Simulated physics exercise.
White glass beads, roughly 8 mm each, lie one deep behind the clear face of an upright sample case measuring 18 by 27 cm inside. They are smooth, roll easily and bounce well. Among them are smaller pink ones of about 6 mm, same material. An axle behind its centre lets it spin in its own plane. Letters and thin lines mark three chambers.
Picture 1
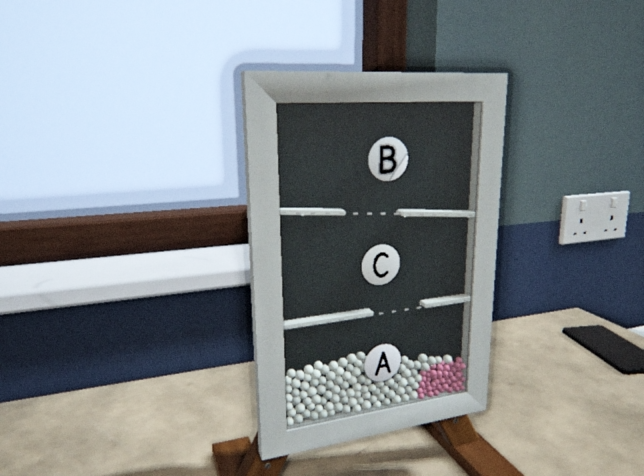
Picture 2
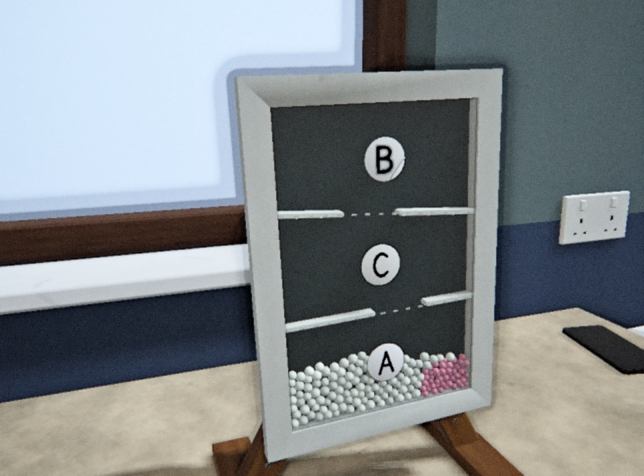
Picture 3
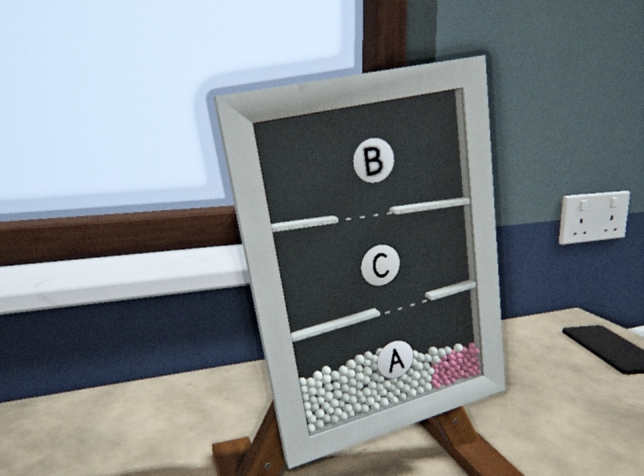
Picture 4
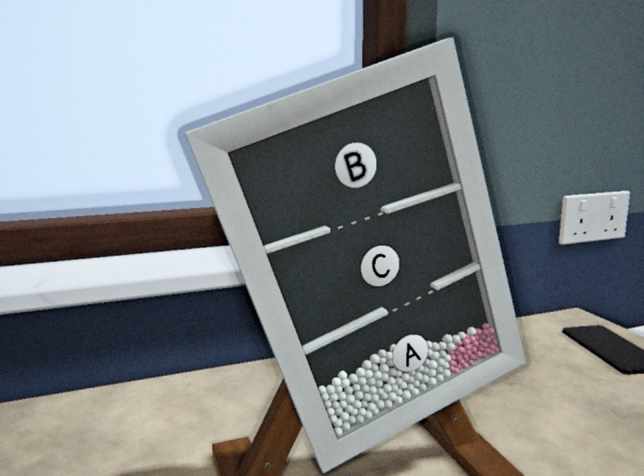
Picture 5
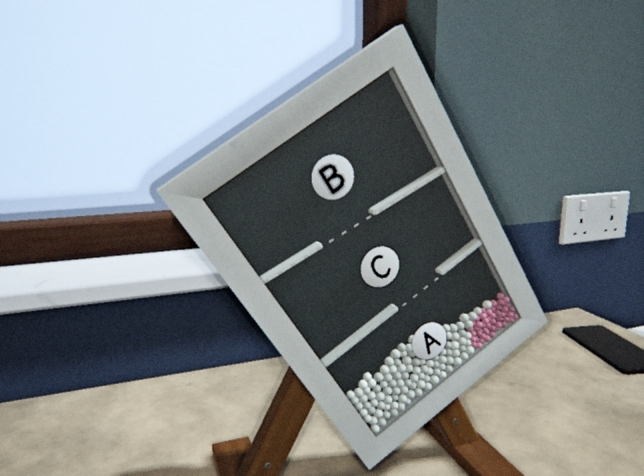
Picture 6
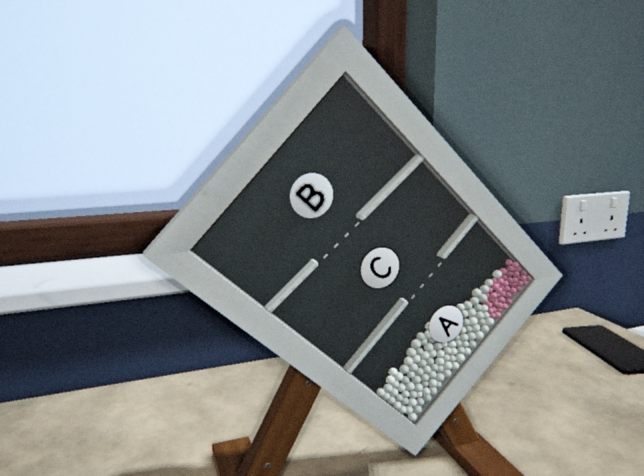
A pale-framed case holding white beads, with a cluster of pink ones at the right, starts upright on a wooden stand, then turns anticlockwise, slightly at first and then further. The beads stay in the section marked A, their surface tilting with the case until it slopes steeply up toward the right.
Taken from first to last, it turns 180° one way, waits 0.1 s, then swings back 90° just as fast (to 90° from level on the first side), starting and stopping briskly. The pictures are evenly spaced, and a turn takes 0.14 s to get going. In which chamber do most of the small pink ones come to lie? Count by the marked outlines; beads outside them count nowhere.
C.
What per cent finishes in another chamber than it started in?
About 70 per cent.
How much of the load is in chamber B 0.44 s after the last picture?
About 0 per cent.
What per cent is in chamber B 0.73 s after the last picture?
Roughly 25 per cent.
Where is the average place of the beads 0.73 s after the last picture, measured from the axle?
Some 1 cm left and 2 cm below.
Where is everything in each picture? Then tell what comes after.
In the first picture, level; about 160 beads; beads centred (385, 383); top one (360, 356); A (383, 363), B (388, 159), C (381, 265).
In the second picture, turned 2° anticlockwise; beads centred (388, 382); top one (362, 356).
In the third picture, turned 8° anticlockwise; beads centred (399, 378); top one (368, 356); wall ends (287, 339) to (376, 312), (430, 296) to (475, 283), (267, 229) to (334, 219), (394, 211) to (469, 200).
In the fourth picture, turned 18° anticlockwise; beads centred (417, 370); top one (486, 326).
In the fifth picture, turned 32° anticlockwise; beads centred (439, 354); top one (500, 296).
In the sixth picture, turned 46° anticlockwise; beads centred (460, 333); top one (509, 262); A (446, 324), B (312, 196), C (380, 268).
Then, 0.44 s later than the last picture, it stands 180° anticlockwise; the beads' middle is in line with and 4 cm above the centre; A 65 %, C 35 %; small ones, A 15 %, C 85 %.
Then, 0.73 s later than the last picture, it stands 135° anticlockwise; the beads' middle is 1 cm left of and 2 cm below the centre; A 30 %, B 25 %, C 45 %; small ones, A 10 %, B 15 %, C 75 %.
Then, 0.92 s later than the last picture, it stands 90° anticlockwise; the beads' middle is in line with and 6 cm below the centre; A 30 %, B 25 %, C 45 %; small ones, A 10 %, B 25 %, C 65 %.
At rest 1.5 s after the last picture, it stands 90° anticlockwise; A 30 %, B 25 %, C 45 %; small ones, A 10 %, B 25 %, C 65 %.
